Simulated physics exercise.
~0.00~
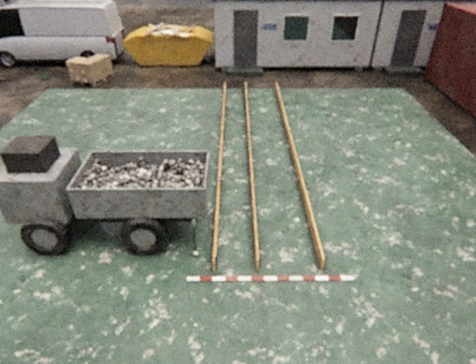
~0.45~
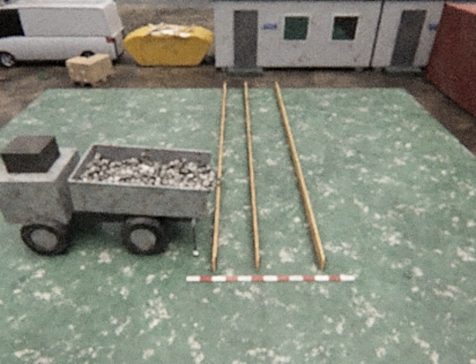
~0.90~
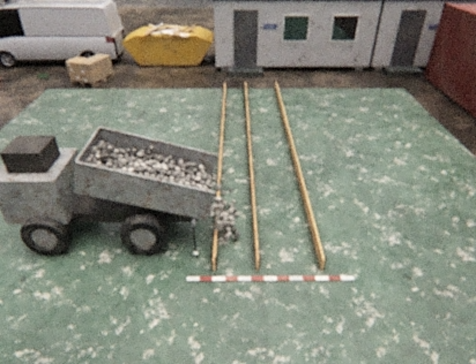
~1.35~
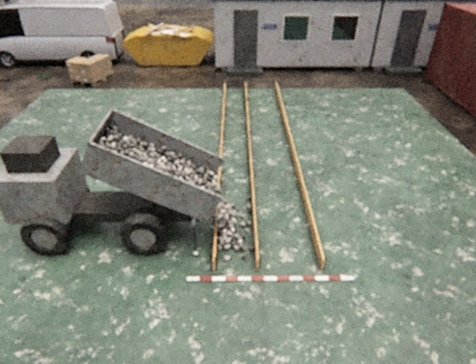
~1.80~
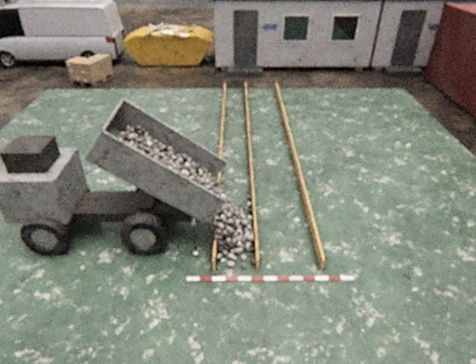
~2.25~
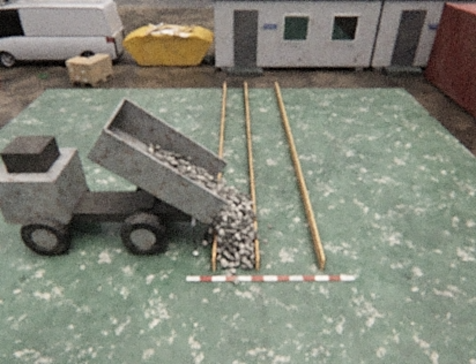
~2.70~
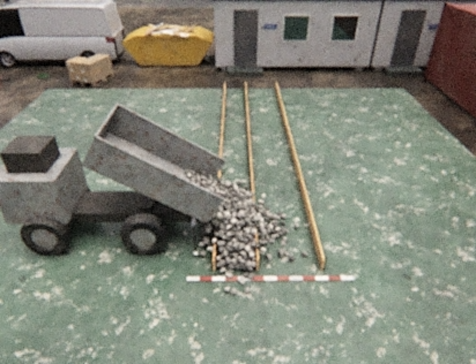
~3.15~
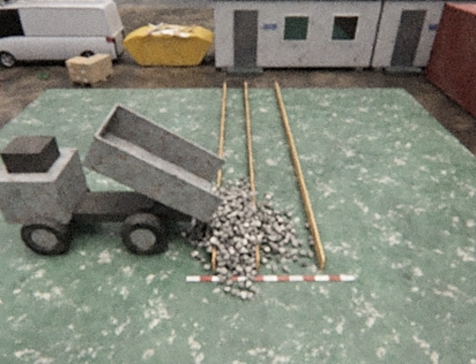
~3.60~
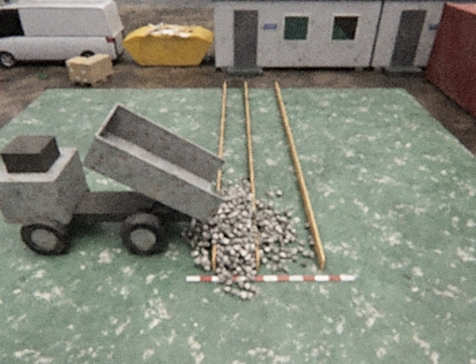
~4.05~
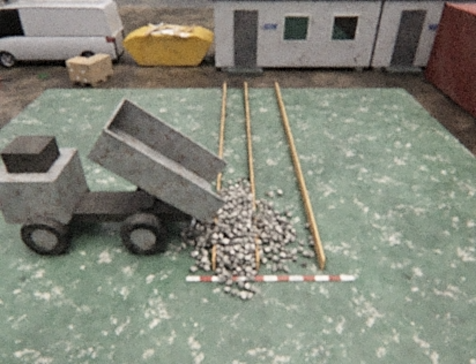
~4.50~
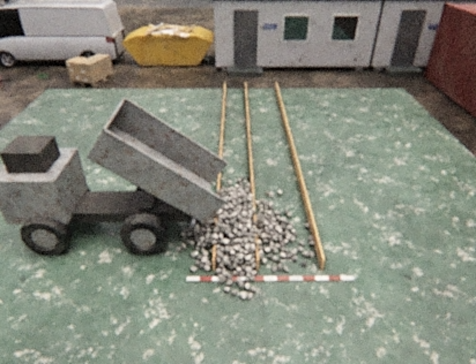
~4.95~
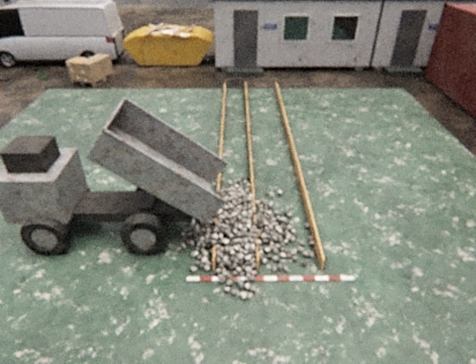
The footage shows a grey tipper truck raising its body on green ground, spilling grey stones to the right over wooden planks. The raised body jerks briefly as it empties, then stays tilted above a spread heap, mostly between the two left planks.
